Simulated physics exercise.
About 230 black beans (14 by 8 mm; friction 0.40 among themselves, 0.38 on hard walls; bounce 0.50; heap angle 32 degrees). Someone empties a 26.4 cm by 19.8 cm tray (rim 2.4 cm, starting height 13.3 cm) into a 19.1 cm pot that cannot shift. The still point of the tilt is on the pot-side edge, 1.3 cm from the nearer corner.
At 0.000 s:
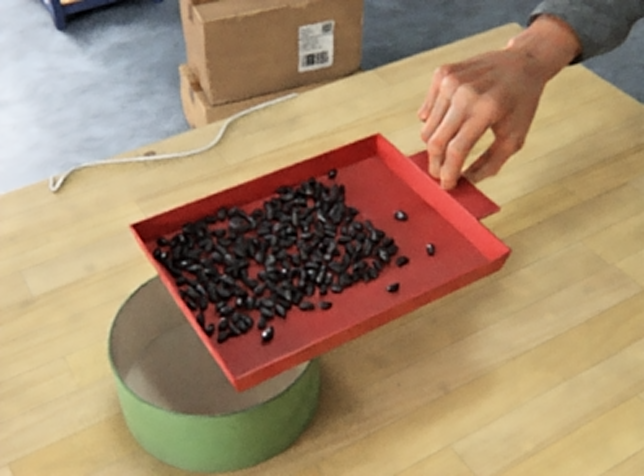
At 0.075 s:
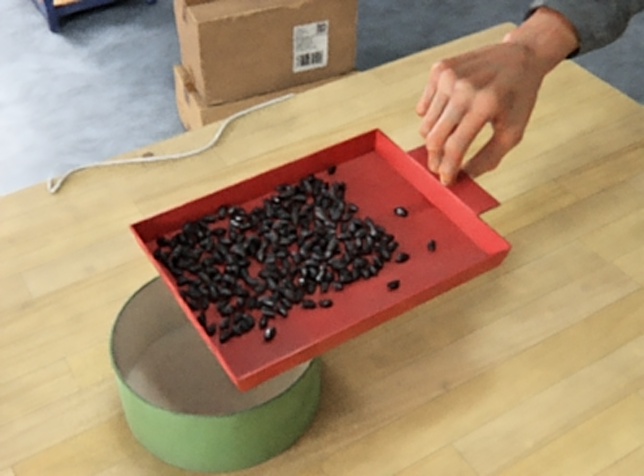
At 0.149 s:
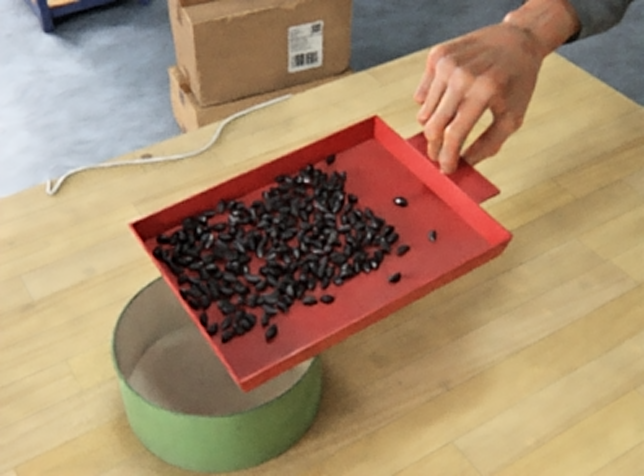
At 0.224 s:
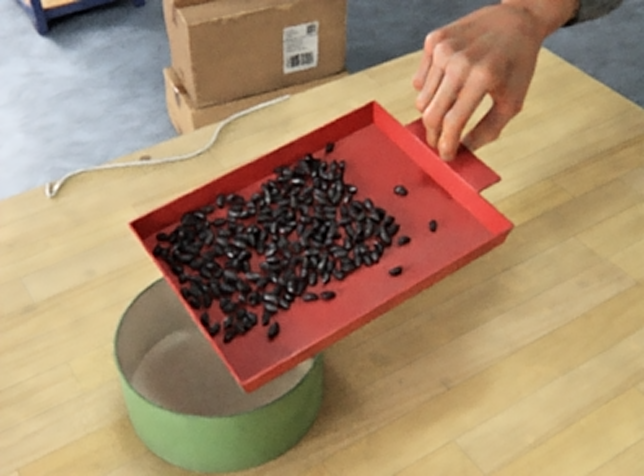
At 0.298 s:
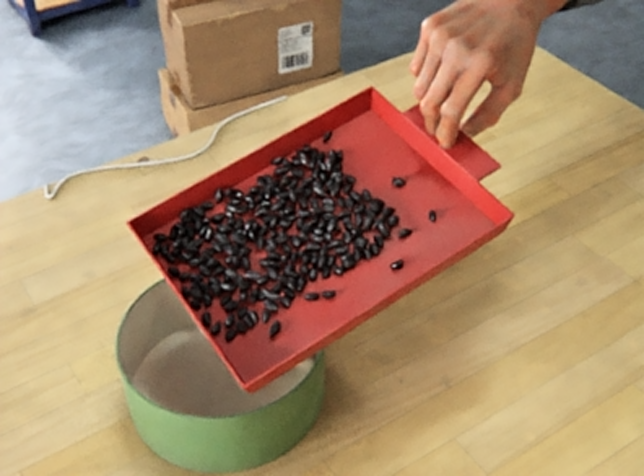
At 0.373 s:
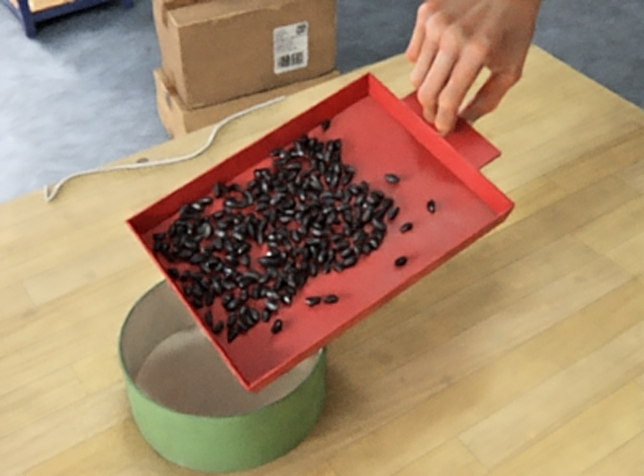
A hand at the upper right grips the tab of a shallow red tray above a pale wooden table, seen from above at an angle. Glossy black beans cover the tray's left side, over a round green pot at lower left, with a white cord and cardboard boxes behind. The hand raises the tray's right end, steepening its leftward slant, while the beans stay heaped together.
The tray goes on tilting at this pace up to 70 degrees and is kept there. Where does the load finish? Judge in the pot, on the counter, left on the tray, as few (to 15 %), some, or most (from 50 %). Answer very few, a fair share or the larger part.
Pot very few, counter the larger part, tray a fair share.
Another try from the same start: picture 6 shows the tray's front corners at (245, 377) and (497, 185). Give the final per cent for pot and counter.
Pot 25, counter 20.
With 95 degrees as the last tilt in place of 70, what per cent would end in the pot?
It would be near 0 per cent.
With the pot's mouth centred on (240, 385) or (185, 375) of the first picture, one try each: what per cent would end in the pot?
Some 50 and 35 per cent.
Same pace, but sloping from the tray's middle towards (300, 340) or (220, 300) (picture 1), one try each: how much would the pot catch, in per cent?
About 0 and 25 per cent.
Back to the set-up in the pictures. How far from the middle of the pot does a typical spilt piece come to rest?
Some 18 cm.
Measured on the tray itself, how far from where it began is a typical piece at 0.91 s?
Roughly 6 cm.
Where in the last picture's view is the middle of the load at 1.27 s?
At about (222, 297).
After 0.91 s, tilt 41 degrees; the tray holds 100 %, the pot 0 %.
After 1.27 s, tilt 59 degrees; the tray holds 100 %, the pot 0 %.
Then, at 1.72 s, tilt 70 degrees; the tray holds 65 %, the pot 0 %.
By 3.6 s all is still; pot 0 %, counter 65 %, tray 35 %.
